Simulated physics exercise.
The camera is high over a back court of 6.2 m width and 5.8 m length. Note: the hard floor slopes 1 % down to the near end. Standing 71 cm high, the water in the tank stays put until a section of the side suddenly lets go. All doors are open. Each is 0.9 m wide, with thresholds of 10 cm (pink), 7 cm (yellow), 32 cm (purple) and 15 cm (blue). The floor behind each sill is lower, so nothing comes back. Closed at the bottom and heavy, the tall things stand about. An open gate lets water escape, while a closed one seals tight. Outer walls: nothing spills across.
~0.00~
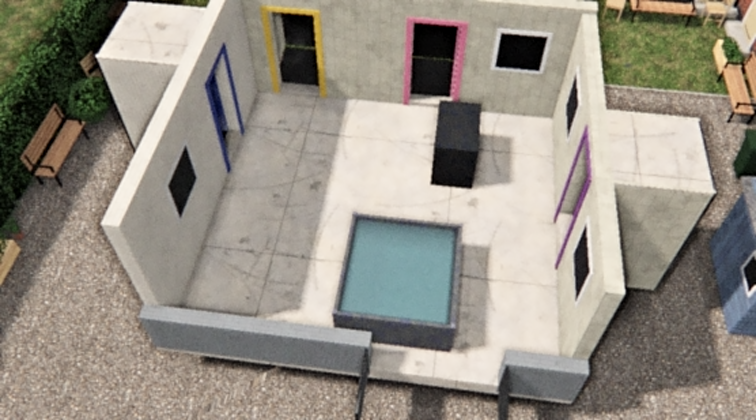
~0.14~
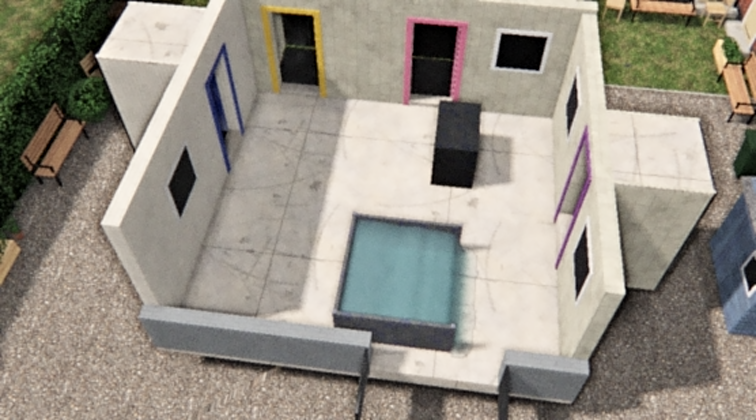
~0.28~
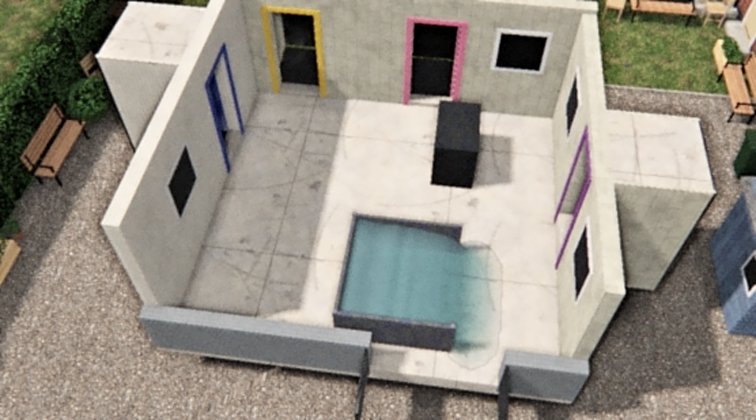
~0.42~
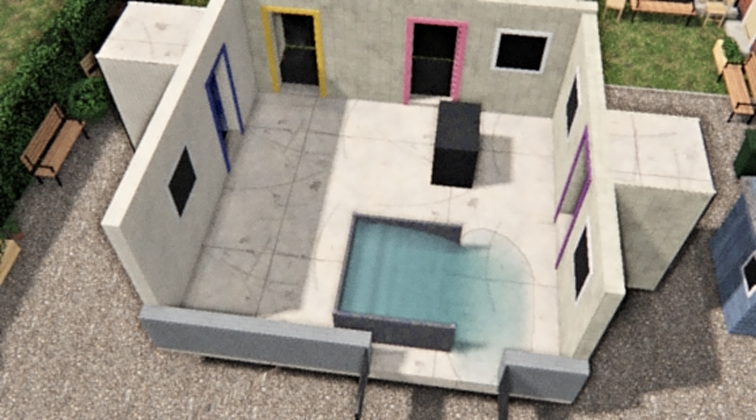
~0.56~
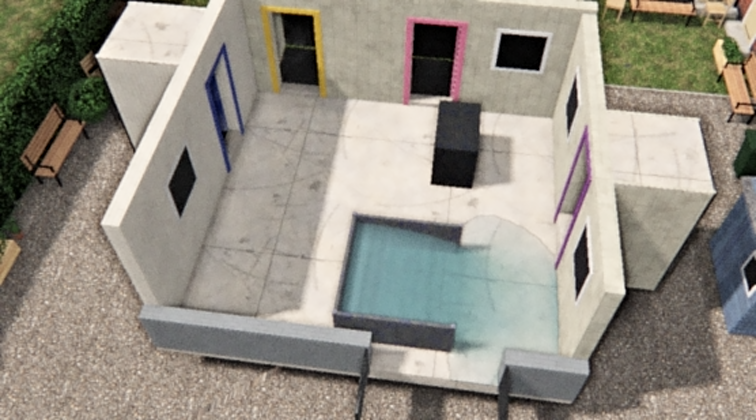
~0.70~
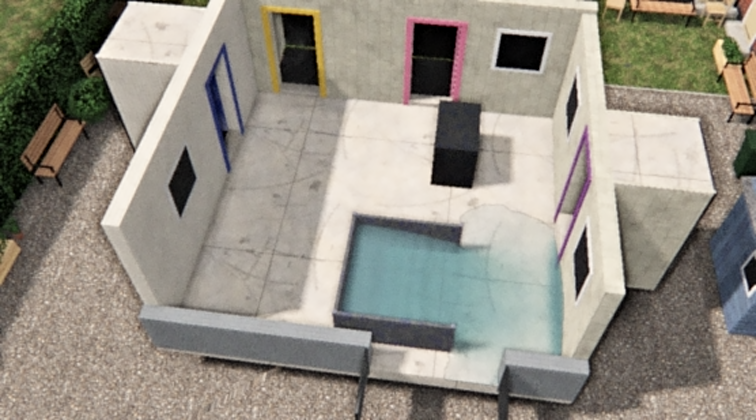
Water pours from the right side of a dark-walled square tank and spreads in a rounded, thinning sheet across the pale floor to the right-hand wall, while the camera stays still high above a roofless walled court. Yellow and pink doorways stand in the back wall, a blue one on the left, a purple one on the right. A black block sits unmoving behind the tank.
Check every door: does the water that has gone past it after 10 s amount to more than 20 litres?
Pink door: It does not. Yellow door: It does not. Purple door: It does not. Blue door: It does not.
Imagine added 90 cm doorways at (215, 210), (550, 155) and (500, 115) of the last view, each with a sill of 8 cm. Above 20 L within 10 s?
Taking them in order, the first gets too little, the second enough and the third enough.
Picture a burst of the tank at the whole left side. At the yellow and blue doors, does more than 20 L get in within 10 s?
The yellow door comes out more than that and the blue door less than that.
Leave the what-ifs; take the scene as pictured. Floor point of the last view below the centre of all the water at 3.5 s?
Its balance point sits around (480, 242).
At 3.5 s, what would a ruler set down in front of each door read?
Depths in centimetres - pink: 8, yellow: 0, purple: 14, blue: 0.
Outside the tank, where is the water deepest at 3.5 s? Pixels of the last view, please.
Look at roughly (521, 121).
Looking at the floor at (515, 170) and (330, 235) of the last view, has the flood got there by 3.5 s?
I'd say drenched, then spared.
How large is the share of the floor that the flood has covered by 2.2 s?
Some 25 per cent of it.
After 1.4 s water covers 20 % of the floor and is deepest (54 cm) near (553, 378); pink door not reached, yellow door not reached, purple door 29 cm at the sill, 0 L in, blue door not reached.
After 2.2 s water covers 25 % of the floor and is deepest (38 cm) near (541, 376); pink door not reached, yellow door not reached, purple door 25 cm at the sill, 0 L in, blue door not reached.
After 3.5 s water covers 40 % of the floor and is deepest (31 cm) near (521, 121); pink door 8 cm at the sill, 0 L in, yellow door not reached, purple door 14 cm at the sill, 1 L in, blue door not reached.
After 6.0 s water covers 70 % of the floor and is deepest (16 cm) near (491, 199); pink door 8 cm at the sill, 0 L in, yellow door 2 cm at the sill, 0 L in, purple door 7 cm at the sill, 1 L in, blue door 11 cm at the sill, 0 L in.
After 10.0 s water covers 90 % of the floor and is deepest (11 cm) near (222, 315); pink door 3 cm at the sill, 0 L in, yellow door 3 cm at the sill, 0 L in, purple door 7 cm at the sill, 1 L in, blue door 4 cm at the sill, 0 L in.
